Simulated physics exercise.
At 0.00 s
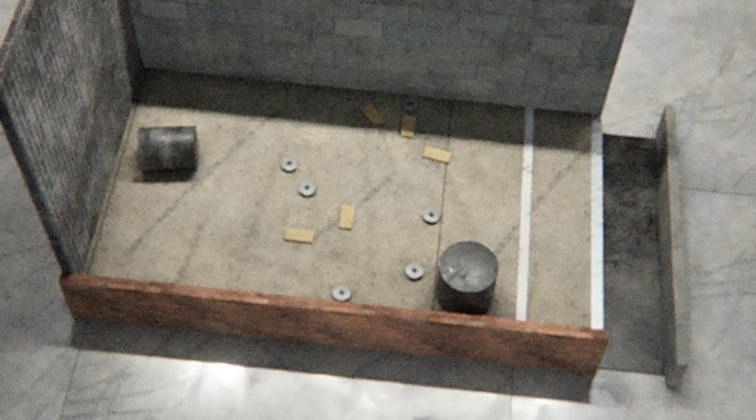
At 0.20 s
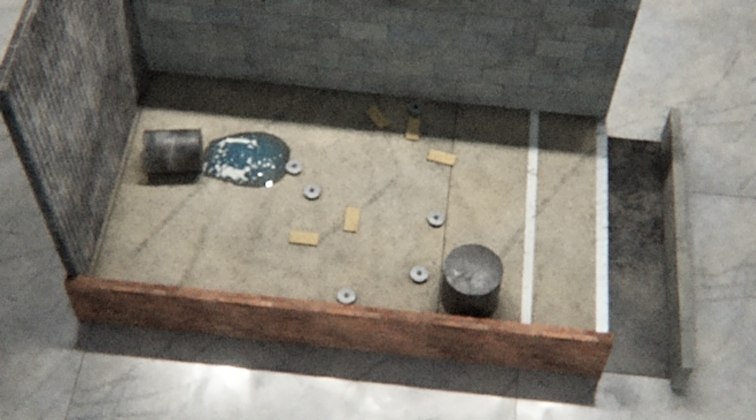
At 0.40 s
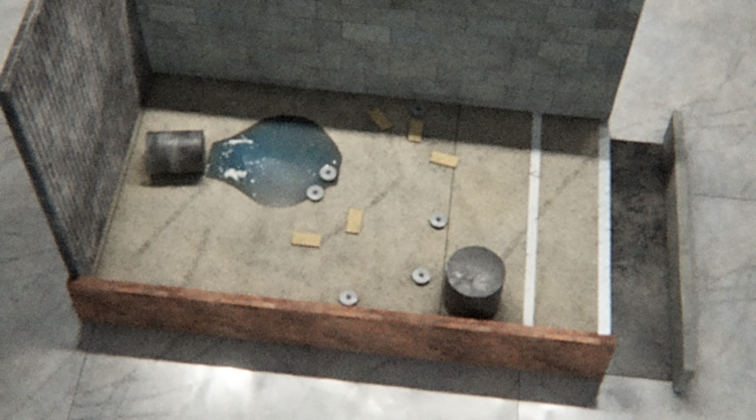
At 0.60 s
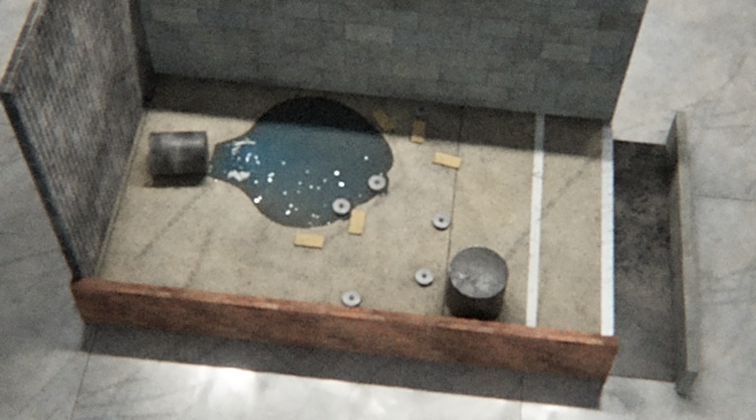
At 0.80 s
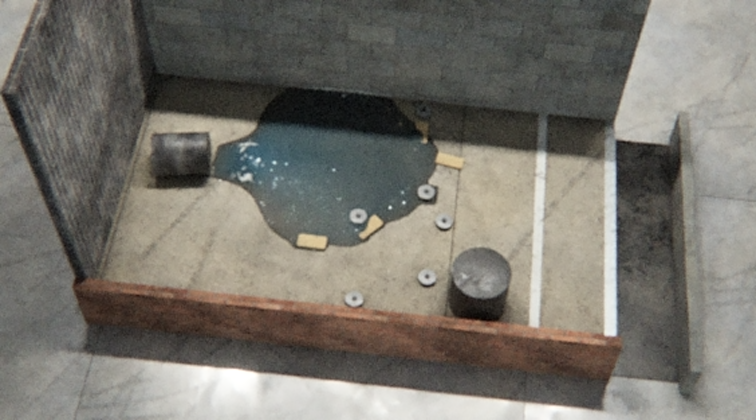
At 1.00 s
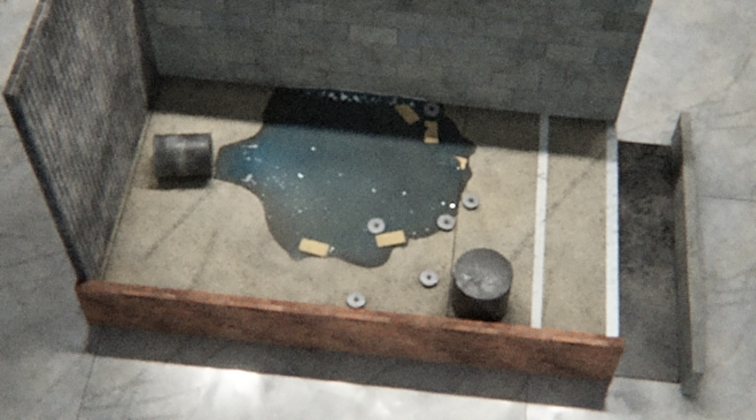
Dark blue water pours from a grey drum lying at the left of a walled workshop floor, seen from above at an angle. Small grey lids and tan pieces lie scattered across the middle, with an upright drum at lower right and two white lines beyond it. The puddle spreads rightward, carrying first one lid, then another, then several pieces along, while the view shifts very slightly.
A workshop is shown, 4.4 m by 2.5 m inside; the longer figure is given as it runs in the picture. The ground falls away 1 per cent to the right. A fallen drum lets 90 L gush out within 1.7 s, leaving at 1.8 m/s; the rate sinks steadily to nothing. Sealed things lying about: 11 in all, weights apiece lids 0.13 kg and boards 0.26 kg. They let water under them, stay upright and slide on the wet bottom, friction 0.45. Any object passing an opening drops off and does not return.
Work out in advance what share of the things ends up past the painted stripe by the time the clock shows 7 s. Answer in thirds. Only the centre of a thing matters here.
The share is at least two thirds.
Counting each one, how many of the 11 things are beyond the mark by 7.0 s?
Tally: 8.
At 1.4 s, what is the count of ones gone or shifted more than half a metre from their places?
6.
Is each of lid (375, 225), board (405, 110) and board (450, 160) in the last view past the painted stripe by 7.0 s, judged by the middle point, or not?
Result, in listed order: Done / done / done.
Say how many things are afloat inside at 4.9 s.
I'd say 1 of them.
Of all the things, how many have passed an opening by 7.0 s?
Count: 8.
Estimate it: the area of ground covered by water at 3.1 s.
About 4.0 m2.
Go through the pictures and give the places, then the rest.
A lid at (289, 164) rests on the ground; a lid at (307, 188), on the bottom; water covers 0.0 m2; 0 of 11 have shifted, in the first frame.
A lid at (294, 166) rests on the ground; a lid at (312, 191), on the bottom; 0.4 m2 under water; 0 of 11 have shifted, in the second frame.
A lid at (328, 173) rests on the ground, 30 cm from its start; a lid at (315, 193), on the bottom; water covers 0.9 m2; 1 of 11 have shifted, in the third frame.
A lid at (377, 182) rests on the ground, 73 cm from its start; a lid at (341, 206) rests on the ground, 26 cm from its start; water covers 1.7 m2; 2 of 11 have shifted, in the fourth frame.
A lid at (426, 192) rests on the ground, 116 cm from its start; a lid at (358, 216), afloat, 43 cm from its start; water covers 2.6 m2; 3 of 11 have shifted, in the fifth frame.
A lid at (471, 201) rests on the ground, 157 cm from its start; a lid at (376, 226) floats, 60 cm from its start; water covers 3.3 m2; 7 of 11 have shifted, in the sixth frame.
After 1.4 s 0 of 11 are over the mark; 5 afloat.
After 3.1 s 8 of 11 are over the mark; 4 afloat.
After 4.9 s 8 of 11 are over the mark; 1 afloat.
After 7.0 s 8 of 11 are over the mark; 0 afloat.
